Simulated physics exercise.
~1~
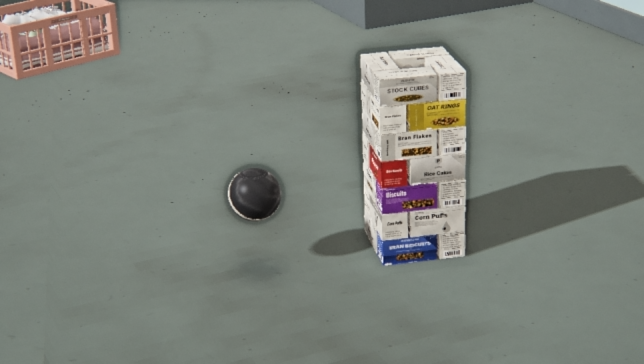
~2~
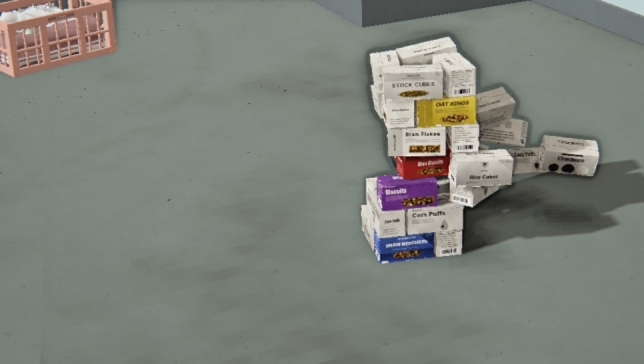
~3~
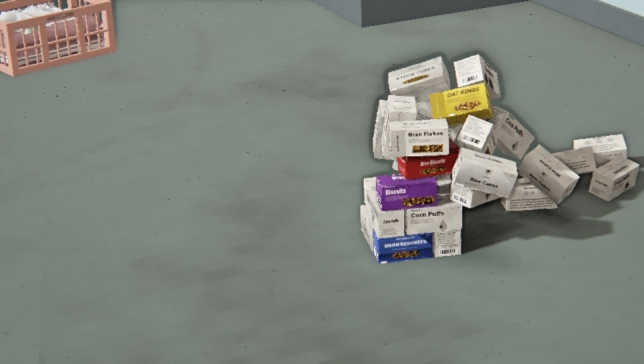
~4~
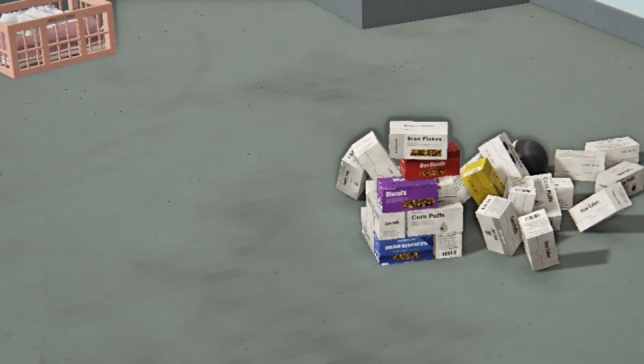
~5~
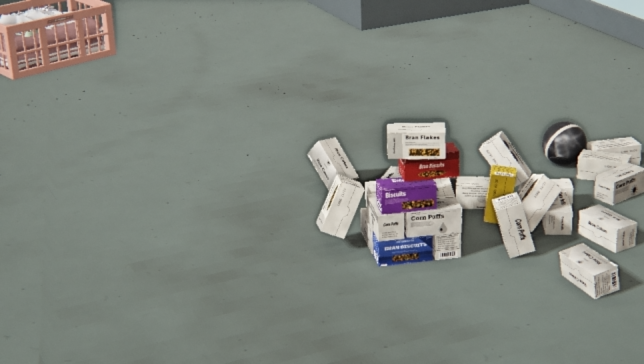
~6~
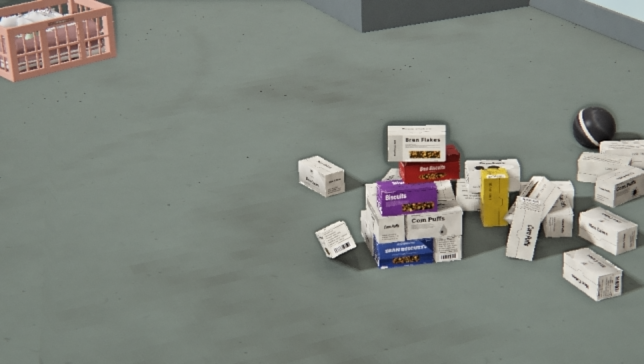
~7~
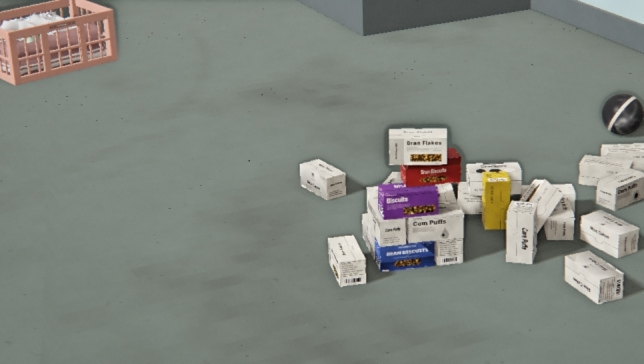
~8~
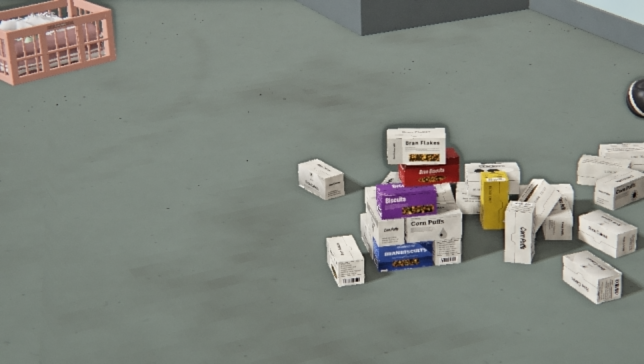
A dark ball smashes through a tower of packets, scattering many, and rolls off right.
